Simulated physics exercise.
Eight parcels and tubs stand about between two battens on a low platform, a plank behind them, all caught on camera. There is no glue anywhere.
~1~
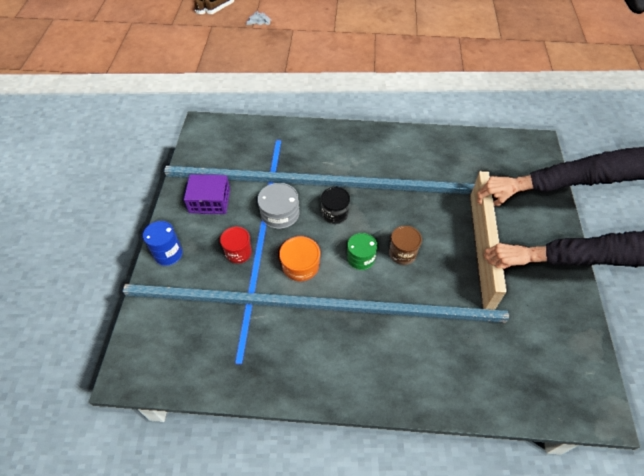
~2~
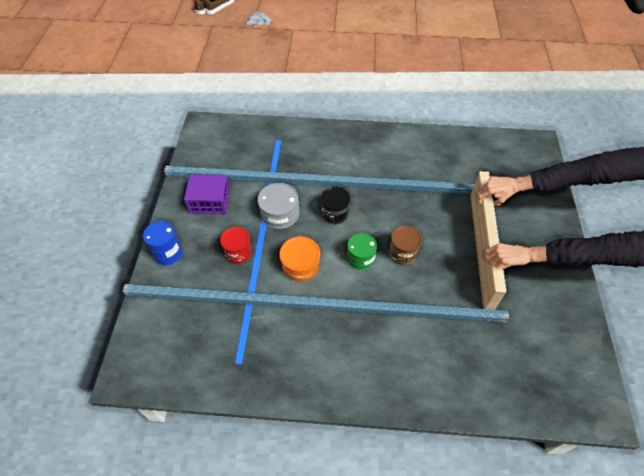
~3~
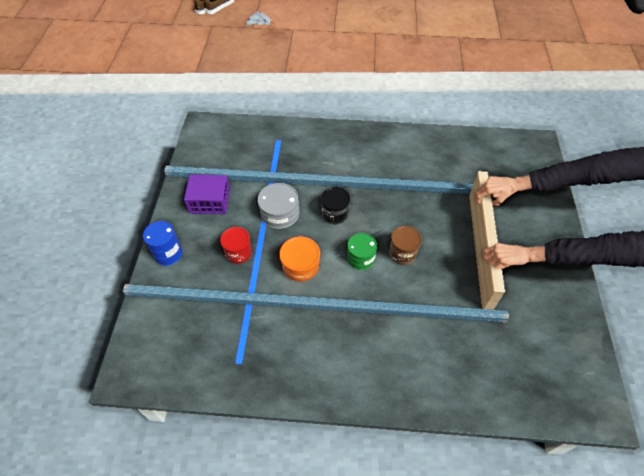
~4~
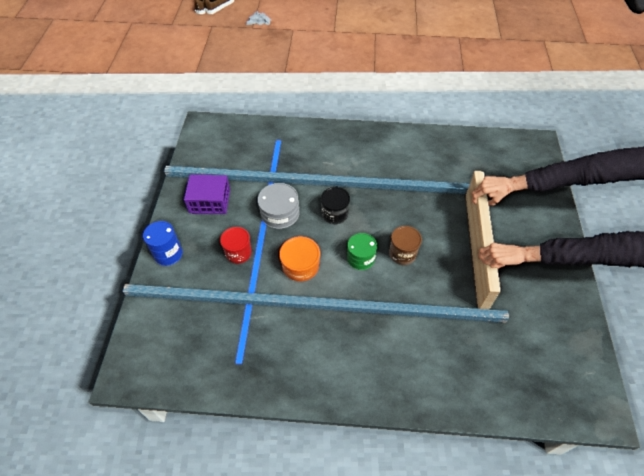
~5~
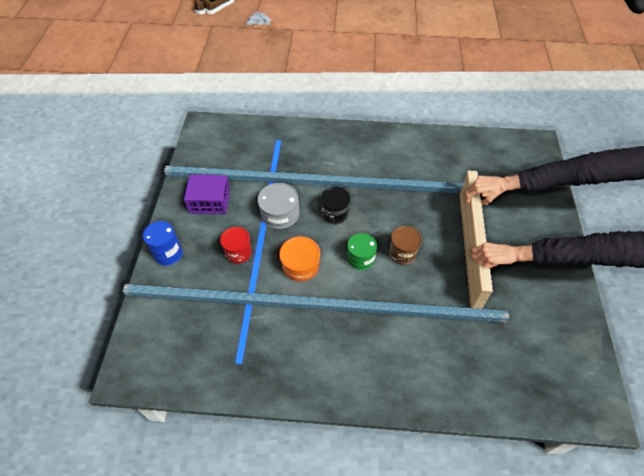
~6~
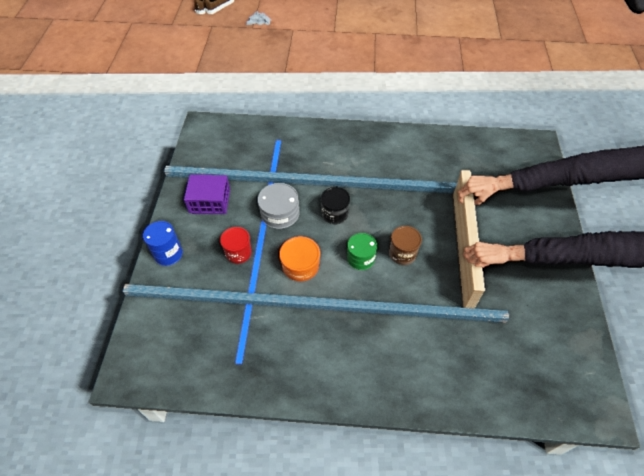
A wooden plank, gripped by two dark-sleeved hands at the right, stays almost still and then slides slowly a short way left between two battens on a dark platform, seen from above. Ahead of it stand brown, green, black, orange, grey, red and blue tubs and a purple crate at upper left. None of these moves, nor do the blue tape line and the camera.
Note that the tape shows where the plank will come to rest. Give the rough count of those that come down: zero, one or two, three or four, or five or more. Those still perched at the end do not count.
Count: Nil.
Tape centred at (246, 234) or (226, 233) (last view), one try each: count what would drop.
Tallies in order: 0 and 1.
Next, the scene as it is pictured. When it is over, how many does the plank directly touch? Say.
Tally at the end: 3.
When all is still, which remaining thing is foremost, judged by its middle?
The blue canister finishes nearest.
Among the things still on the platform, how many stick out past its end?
I'd say 0 of them.
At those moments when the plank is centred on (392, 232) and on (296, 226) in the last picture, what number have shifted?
At the first place 2, at the second 5.
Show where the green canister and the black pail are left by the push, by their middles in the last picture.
You'll find the green canister at roughly (243, 249) and the black pail at roughly (252, 202).
Soon after, none off yet; blue canister at rest near (164, 244); purple crate at rest near (208, 194); red pail at rest near (237, 246).
At rest, the number that fall off is zero.
